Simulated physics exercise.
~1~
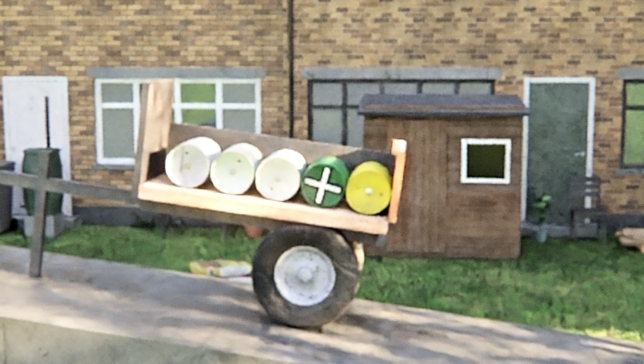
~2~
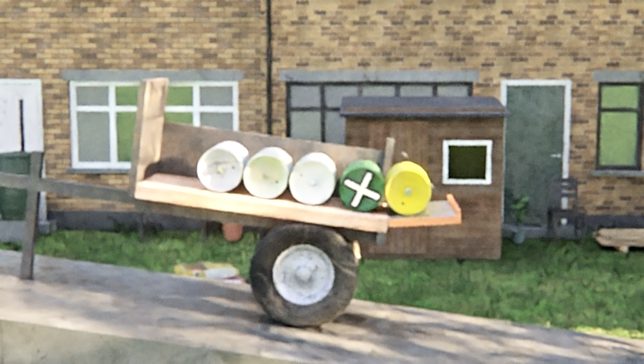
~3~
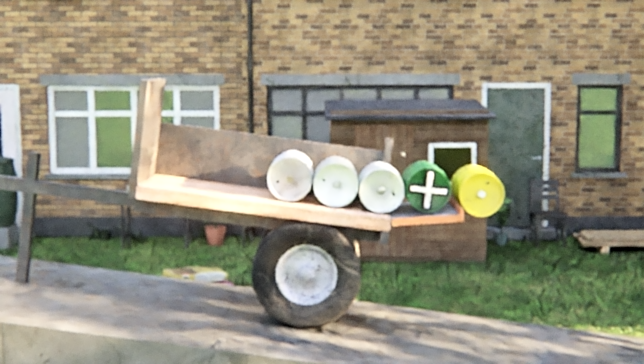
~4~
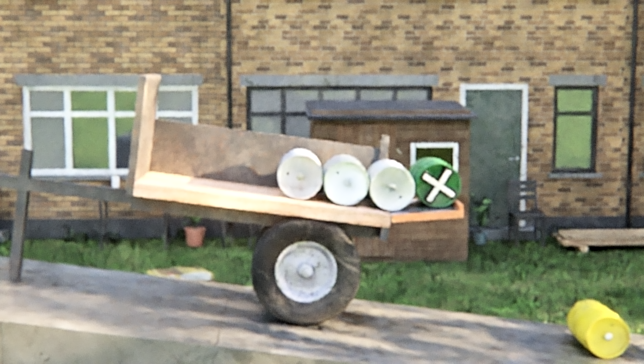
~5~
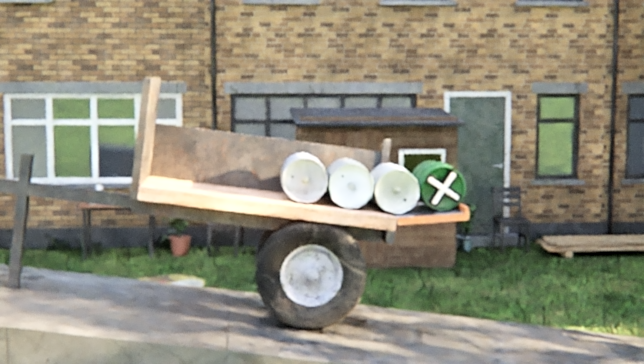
On a sloping path outside a brick building, a parked trailer's tailgate dropped open and its row of five drums rolled right; the yellow one fell off the end and rolled away, while the green one with a white cross stopped on the lowered gate.
